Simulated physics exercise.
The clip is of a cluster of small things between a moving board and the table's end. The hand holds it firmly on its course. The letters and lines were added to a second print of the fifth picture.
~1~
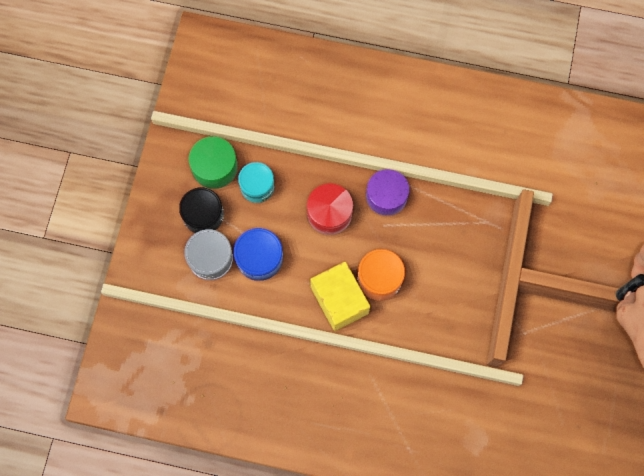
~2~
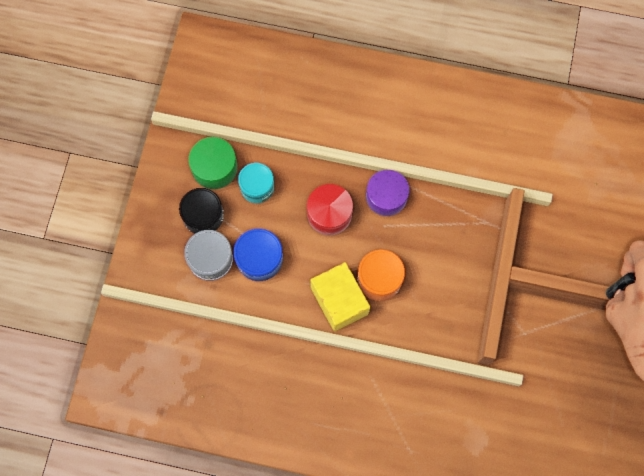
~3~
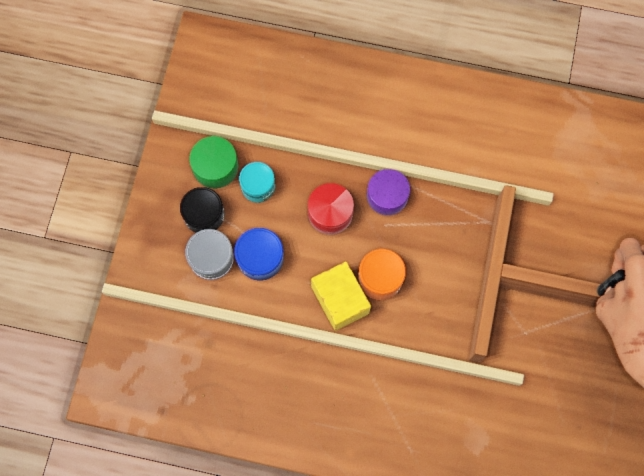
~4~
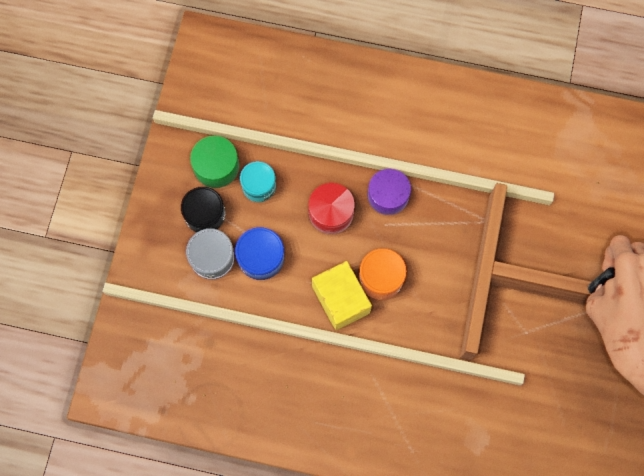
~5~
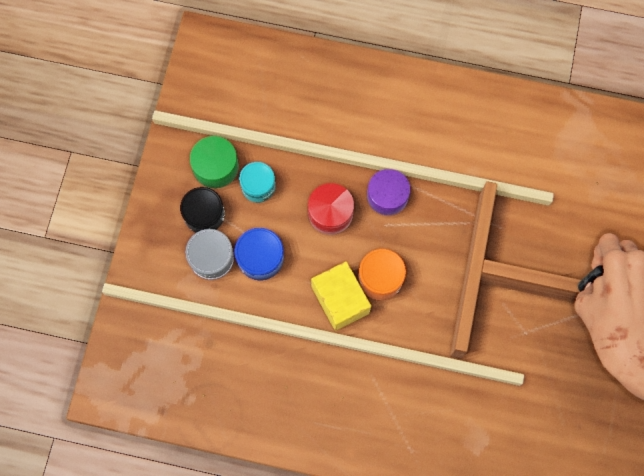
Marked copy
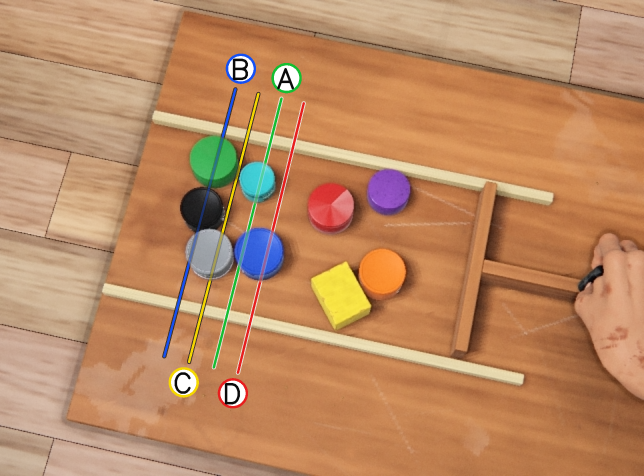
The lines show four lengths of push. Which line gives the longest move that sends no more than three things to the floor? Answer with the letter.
The farthest such stop is B.
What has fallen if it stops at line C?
The grey tin goes over.
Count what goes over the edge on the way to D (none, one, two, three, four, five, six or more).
The count is none.
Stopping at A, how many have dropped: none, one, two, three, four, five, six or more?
In all, none.
On the marked copy, A at (249, 228); B at (201, 217); C at (225, 223); D at (272, 233).
With B. Early on, board (377, 243); purple pot (361, 185); yellow block (326, 301).
Further on, board (279, 222); grey tin (155, 256); green tin (198, 156).
At the end, board (202, 206); grey tin over the edge; green tin over the edge; two fallen.
As for the rest, A is within the limit but short; C is within the limit but short; D is within the limit but short.
